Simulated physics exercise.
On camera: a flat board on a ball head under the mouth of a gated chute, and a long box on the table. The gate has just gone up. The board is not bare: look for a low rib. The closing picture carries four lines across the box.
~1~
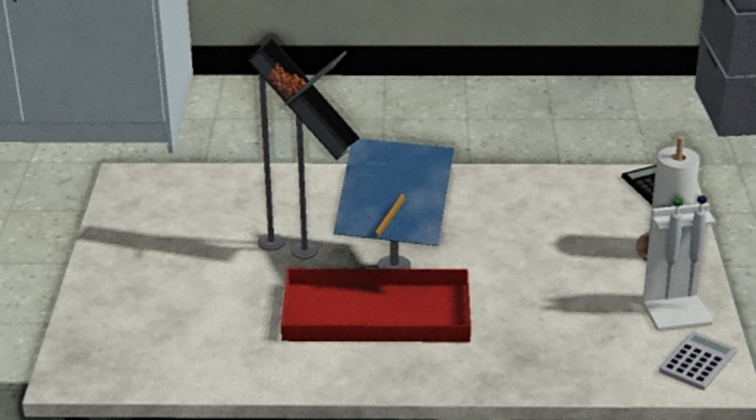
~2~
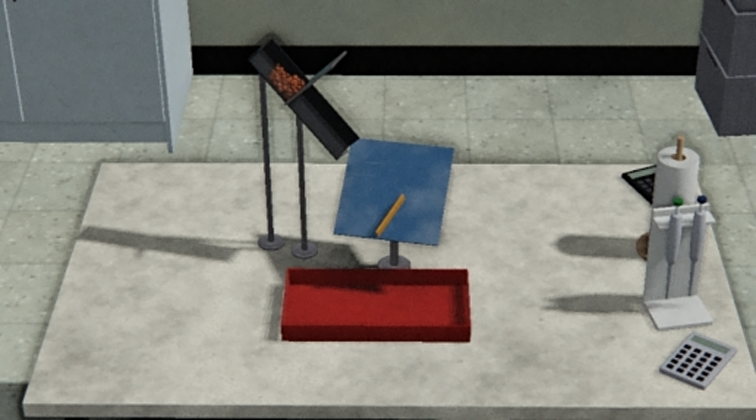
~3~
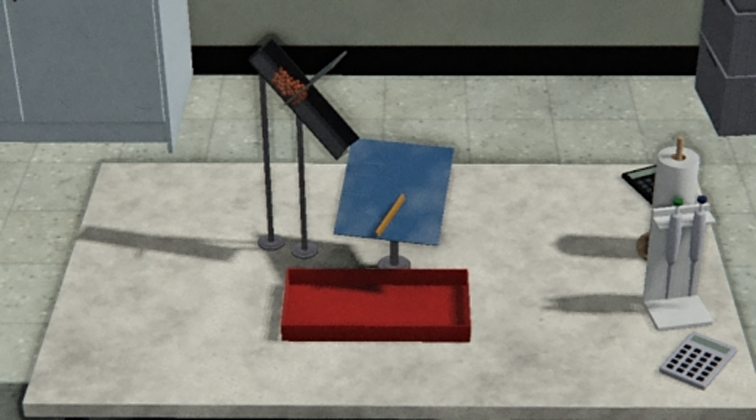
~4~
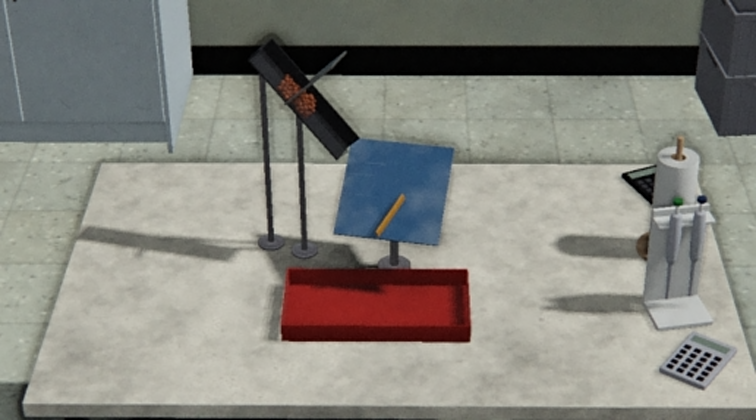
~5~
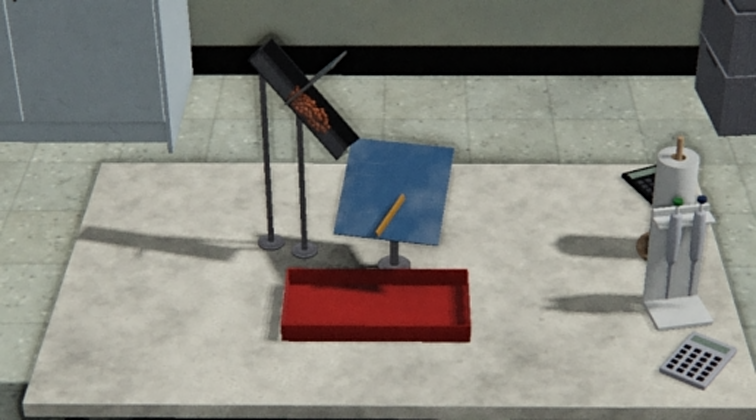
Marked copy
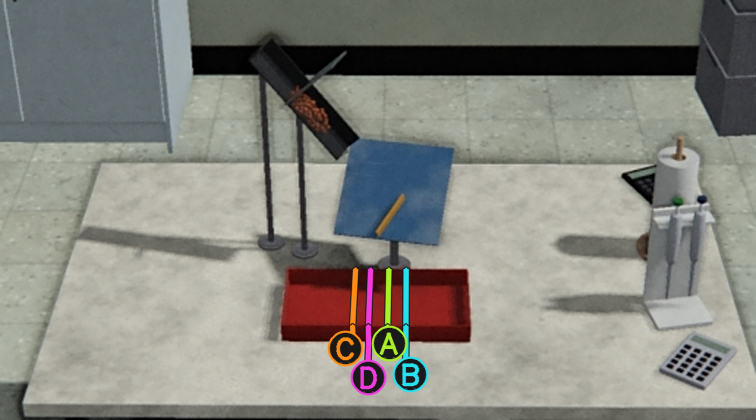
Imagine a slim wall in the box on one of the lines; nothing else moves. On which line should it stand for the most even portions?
I would pick line C.
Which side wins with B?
Left.
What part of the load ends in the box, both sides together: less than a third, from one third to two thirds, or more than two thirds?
More than two thirds.
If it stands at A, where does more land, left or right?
More lands on the left.
On the marked copy, line A crosses the front rim at (387, 325); line B crosses the front rim at (405, 325); line C crosses the front rim at (352, 325); line D crosses the front rim at (368, 325).
Choosing A, of what is caught, almost all on the left of the divider, just a few on the right.
Choosing B, of what is caught, every piece on the left of the divider, not one piece on the right.
Choosing C, of what is caught, roughly half on the left of the divider, roughly half on the right.
Choosing D, of what is caught, almost all on the left of the divider, about a tenth on the right.
